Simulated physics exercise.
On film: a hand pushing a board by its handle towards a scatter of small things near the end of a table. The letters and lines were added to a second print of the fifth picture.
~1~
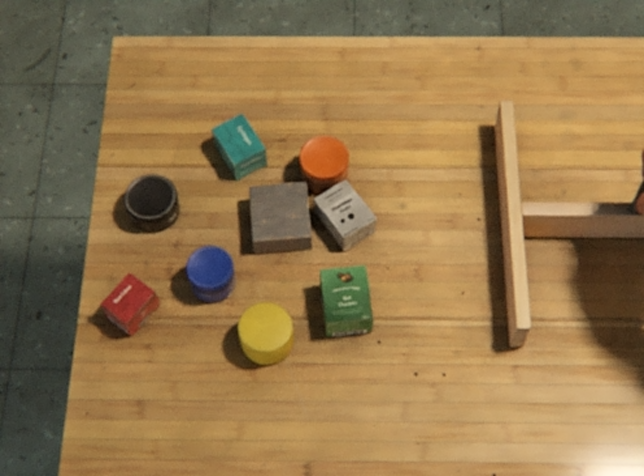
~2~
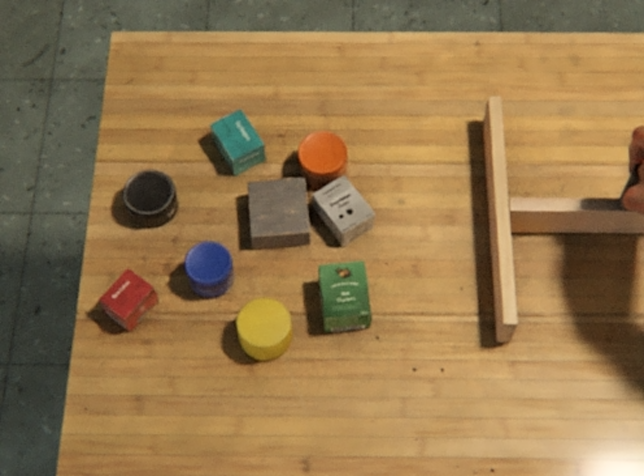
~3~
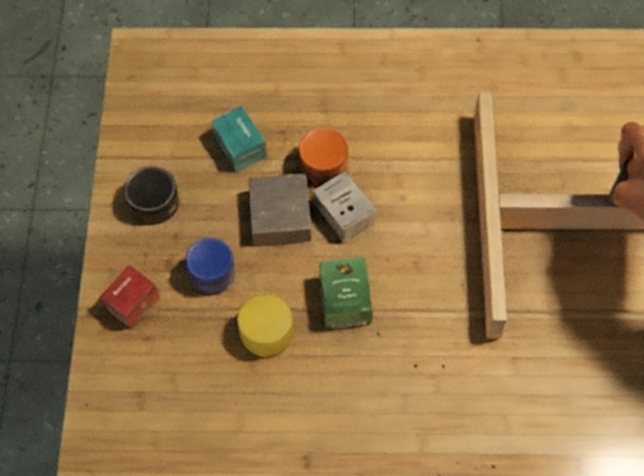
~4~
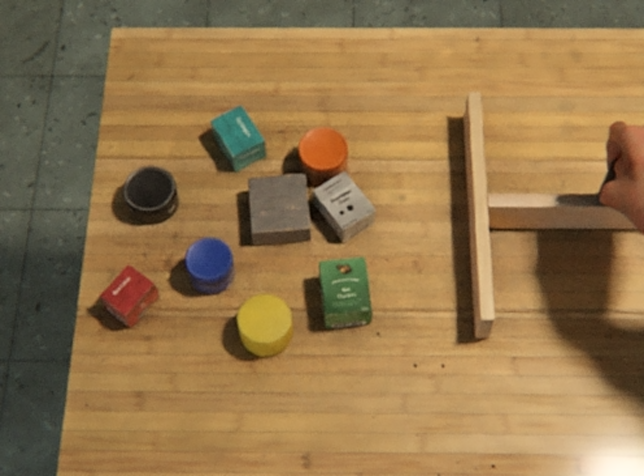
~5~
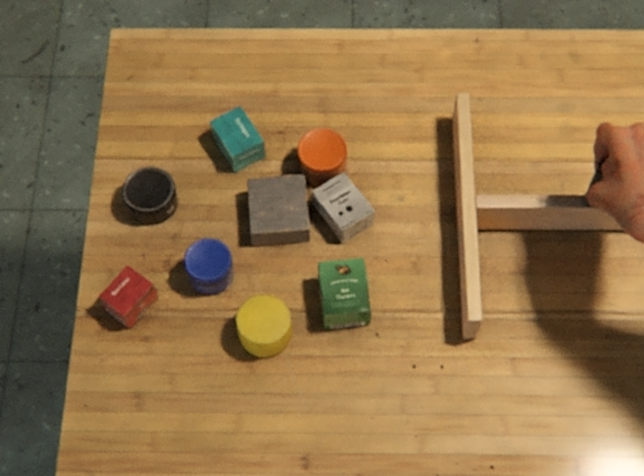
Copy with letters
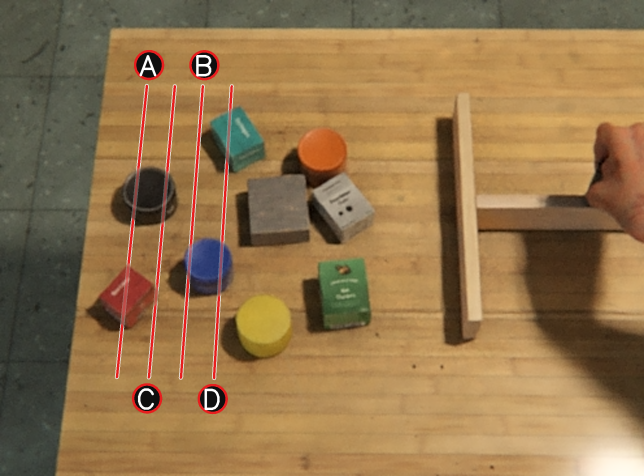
On a wooden table, a hand slides a board slightly left towards scattered small items.
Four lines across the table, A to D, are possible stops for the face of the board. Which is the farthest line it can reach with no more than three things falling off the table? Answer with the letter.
C.
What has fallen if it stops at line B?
It is the black tub.
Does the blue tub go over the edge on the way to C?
By then, no.
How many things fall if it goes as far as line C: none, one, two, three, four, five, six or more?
By then, one.
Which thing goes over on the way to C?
The black tub.
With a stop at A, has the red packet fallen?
Yes.
On the copy, A at (133, 222); B at (193, 222); C at (163, 222); D at (223, 222).
On C. First, board (358, 200); green packet (326, 293); white packet (326, 205).
Then, board (248, 199); black tub (121, 196); grey block (175, 207).
Finally, board (162, 199); black tub over the edge; grey block (92, 206); one fallen.
By contrast, A drops four; B is within the limit but short; D is within the limit but short.
